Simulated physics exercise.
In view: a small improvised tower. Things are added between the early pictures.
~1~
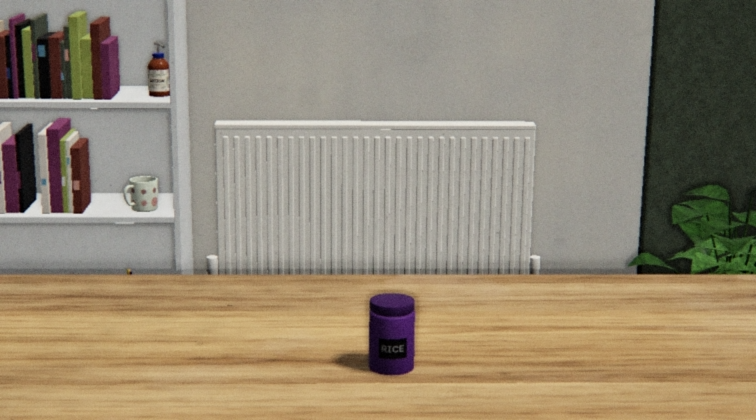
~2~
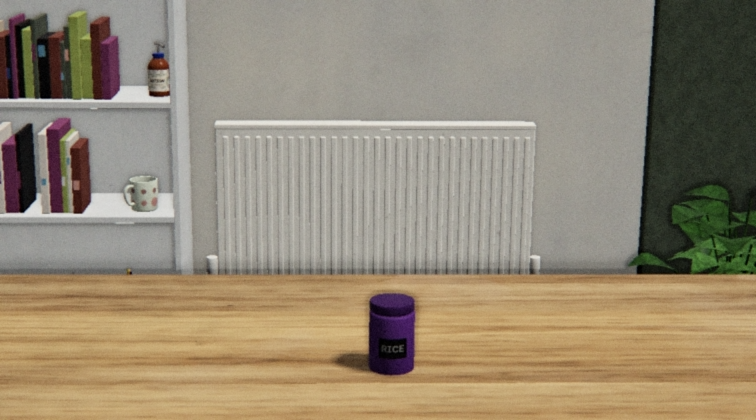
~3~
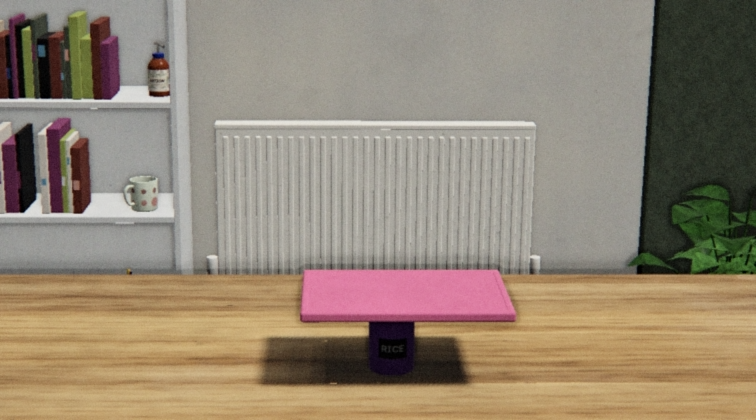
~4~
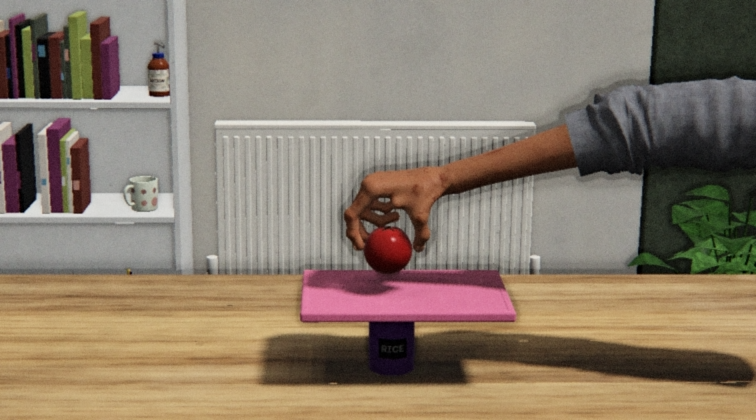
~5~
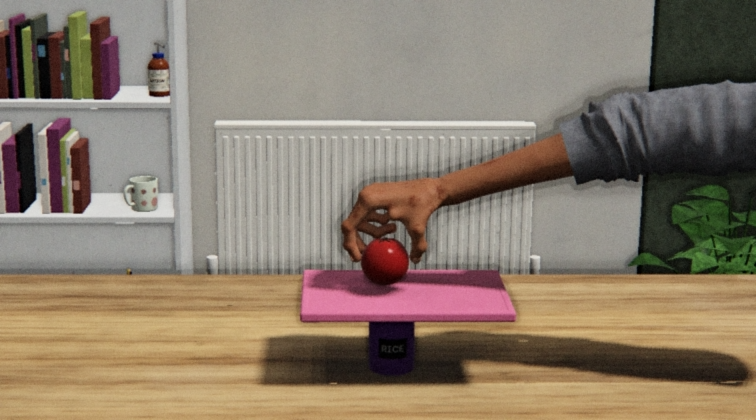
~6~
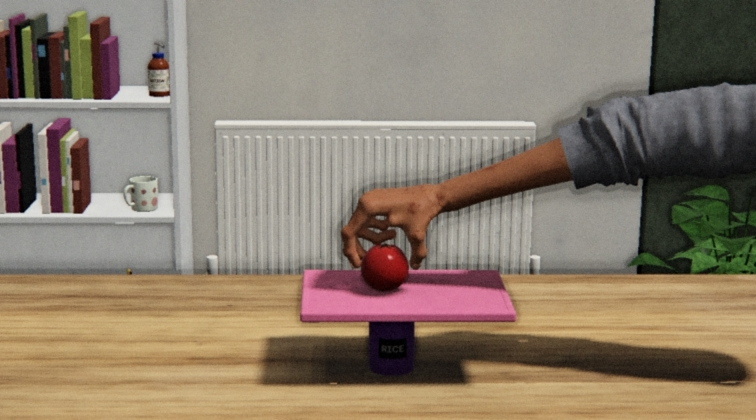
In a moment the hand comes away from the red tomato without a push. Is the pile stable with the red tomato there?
In the end the stack stays up.
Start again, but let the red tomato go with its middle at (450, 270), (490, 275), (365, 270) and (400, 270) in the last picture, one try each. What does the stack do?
First try: It loses its balance; second try: It loses its balance; third try: It stays up; fourth try: It keeps its balance.
Then, 0.40 s after the last picture, nothing has stirred.
Then, 1.10 s after the last picture, red tomato resting near (385, 268).
At rest, all 3 in place. Seen from the same camera at the end, red tomato near (385, 268). The stack keeps its balance.
